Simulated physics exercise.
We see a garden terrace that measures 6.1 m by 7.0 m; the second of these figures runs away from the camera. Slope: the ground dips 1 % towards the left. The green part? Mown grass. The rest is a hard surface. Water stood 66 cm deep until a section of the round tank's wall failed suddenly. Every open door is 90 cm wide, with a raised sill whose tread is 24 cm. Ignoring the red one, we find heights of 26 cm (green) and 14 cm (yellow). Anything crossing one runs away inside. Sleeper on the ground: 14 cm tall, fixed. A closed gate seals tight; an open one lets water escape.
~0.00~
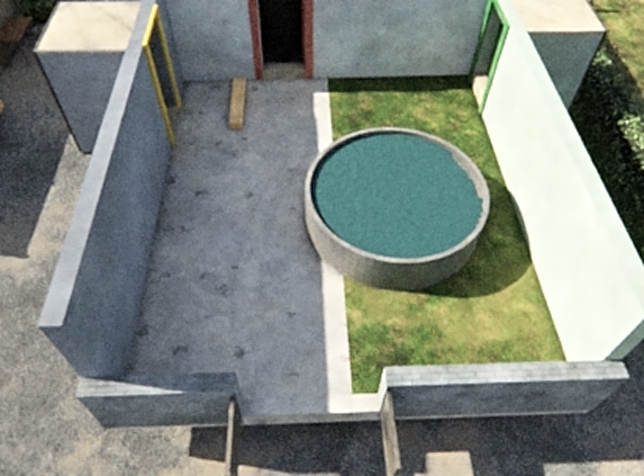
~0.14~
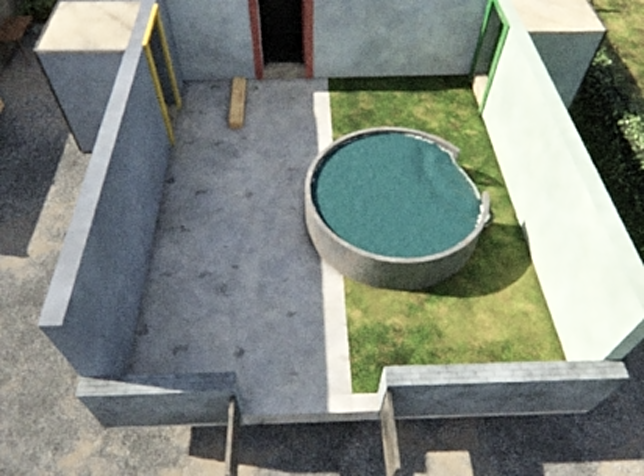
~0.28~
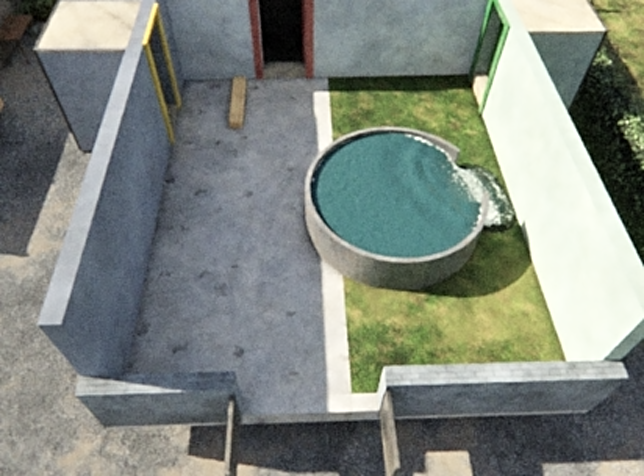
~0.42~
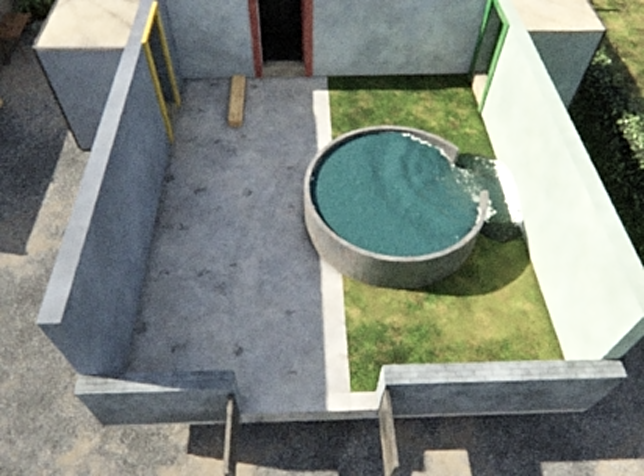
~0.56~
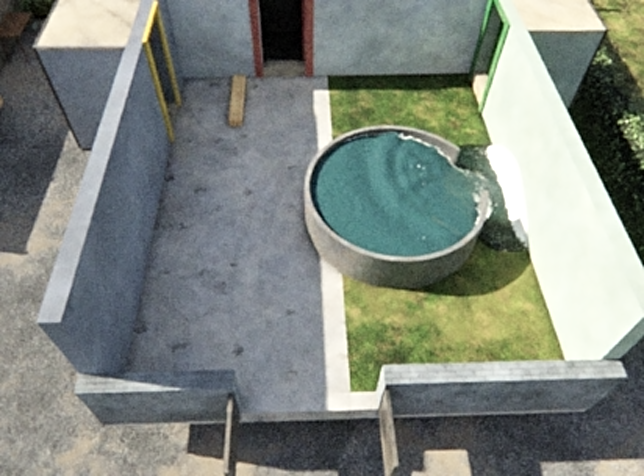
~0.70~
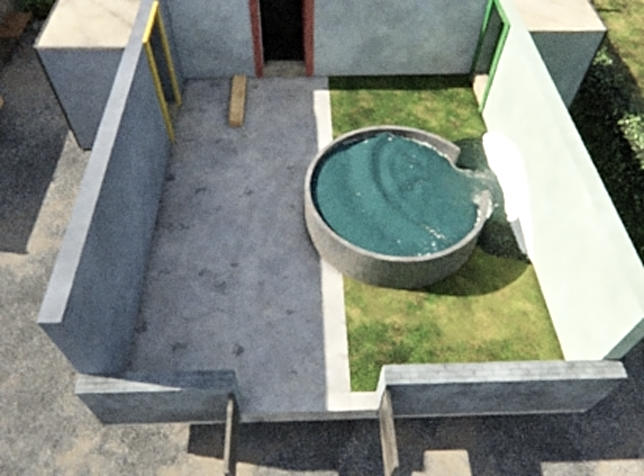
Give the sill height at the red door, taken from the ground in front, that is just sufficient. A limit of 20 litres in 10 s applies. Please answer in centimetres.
Roughly 9 cm above the ground in front.
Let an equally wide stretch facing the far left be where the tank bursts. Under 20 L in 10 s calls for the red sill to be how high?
Minimum height: Approx. 22 cm.
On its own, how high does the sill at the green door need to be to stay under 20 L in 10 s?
Green: Roughly 15 cm.
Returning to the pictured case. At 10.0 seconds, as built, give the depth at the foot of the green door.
The depth there is around 9.5 cm.
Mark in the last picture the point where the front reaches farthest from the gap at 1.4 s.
Somewhere near the pixel (467, 88).
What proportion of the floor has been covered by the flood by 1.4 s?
Approximately 15 % of the floor.
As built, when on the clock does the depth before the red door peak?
The level tops out around 9.0 s.
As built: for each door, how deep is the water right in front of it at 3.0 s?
Depths, in cm - green: 16, yellow: 0, red: 0.
After 1.4 s water covers 15 % of the floor, deepest (52 cm) near (503, 197); it has not reached the red door.
After 3.0 s water covers 35 % of the floor, deepest (36 cm) near (503, 197); it has not reached the red door.
After 10.0 s water covers 95 % of the floor, deepest (15 cm) near (503, 197); 11 cm at the red door, 0 litres in over its 22 cm sill.
At the red door as built, the water arrived by 3.4 s and peaked near 13 cm at 8.8 s.
Run again over the same 10 s with other heights there, 28 litres in over 8 cm, 11 litres over 10.5 cm. The limit of 20 litres is kept from about 9 cm up.
